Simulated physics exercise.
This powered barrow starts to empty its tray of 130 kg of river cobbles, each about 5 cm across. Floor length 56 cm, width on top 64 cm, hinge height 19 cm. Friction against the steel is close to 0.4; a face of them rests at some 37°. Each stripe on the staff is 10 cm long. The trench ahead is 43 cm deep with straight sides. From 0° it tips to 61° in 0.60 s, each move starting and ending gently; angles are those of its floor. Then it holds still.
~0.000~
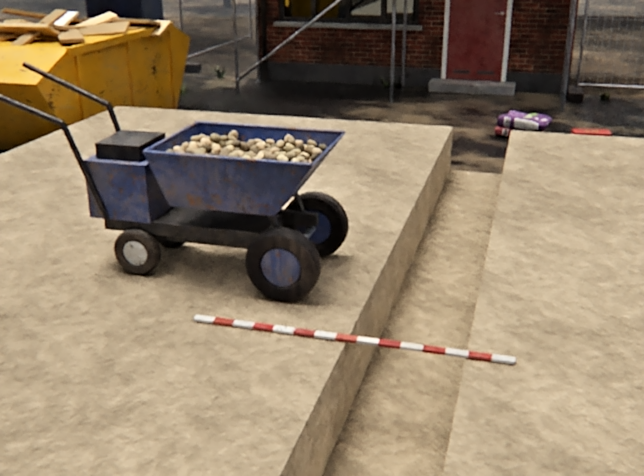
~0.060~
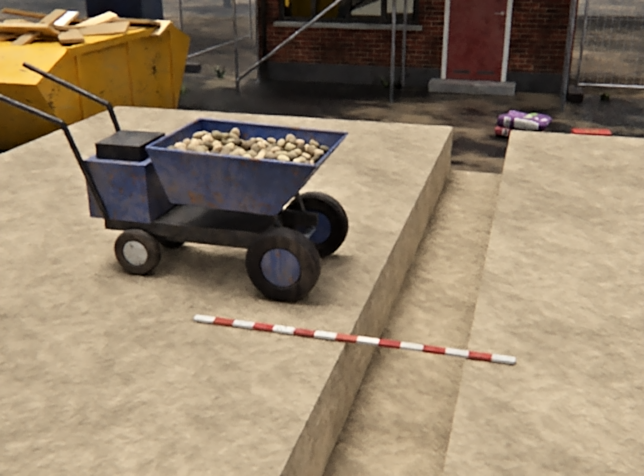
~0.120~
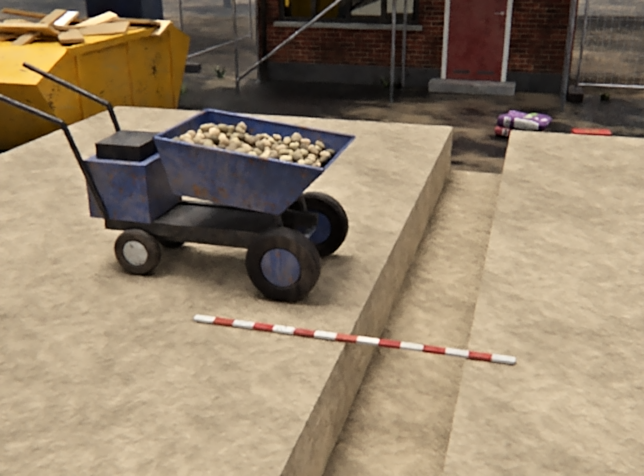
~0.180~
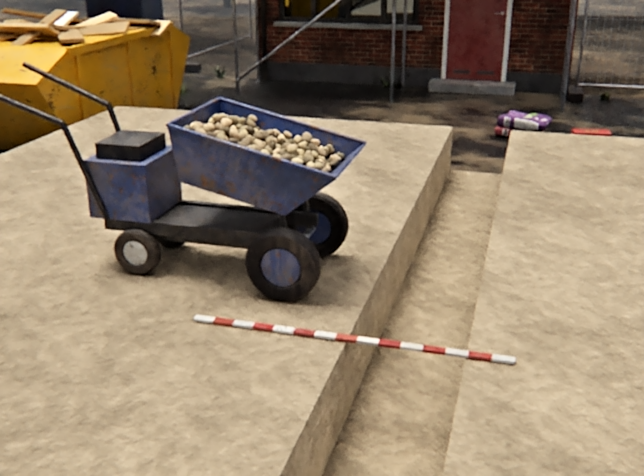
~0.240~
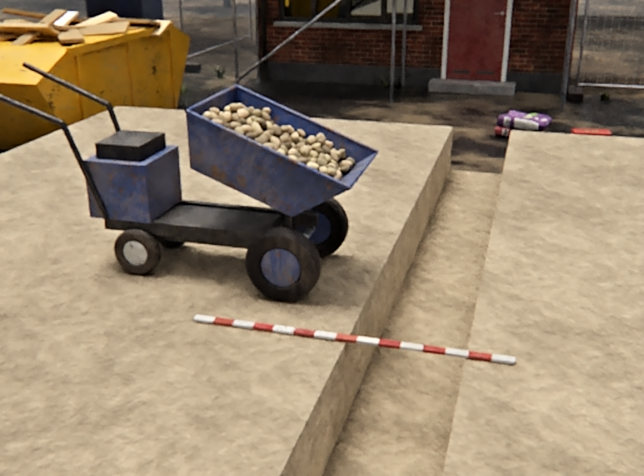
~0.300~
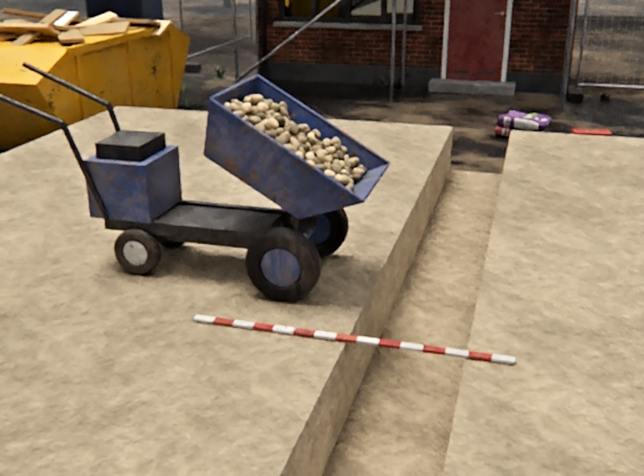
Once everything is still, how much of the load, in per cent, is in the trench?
Roughly 63 per cent ends in the trench.
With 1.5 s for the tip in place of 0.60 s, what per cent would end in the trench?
In that case some 75 per cent.
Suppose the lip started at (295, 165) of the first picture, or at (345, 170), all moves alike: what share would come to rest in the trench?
First some 75, then 40 per cent.
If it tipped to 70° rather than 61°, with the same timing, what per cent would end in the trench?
Then about 80 per cent.
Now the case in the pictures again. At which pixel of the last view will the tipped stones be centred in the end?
Near (448, 357).
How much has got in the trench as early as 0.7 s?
Some 15 per cent.
After 0.4 s the floor is at 51°; 100 % in the tray; the foremost stones are at (376, 211).
After 0.7 s the floor is at 61°; 86 % in the tray, 14 % in the trench; the foremost stones are at (449, 300).
After 1.0 s the floor is at 61°; 40 % in the tray, 39 % in the trench, 20 % past the trench; the foremost stones are at (592, 322).
After 3.0 s the floor is at 61°; 17 % in the tray, 63 % in the trench, 20 % past the trench; the foremost stones are past the picture's edge.
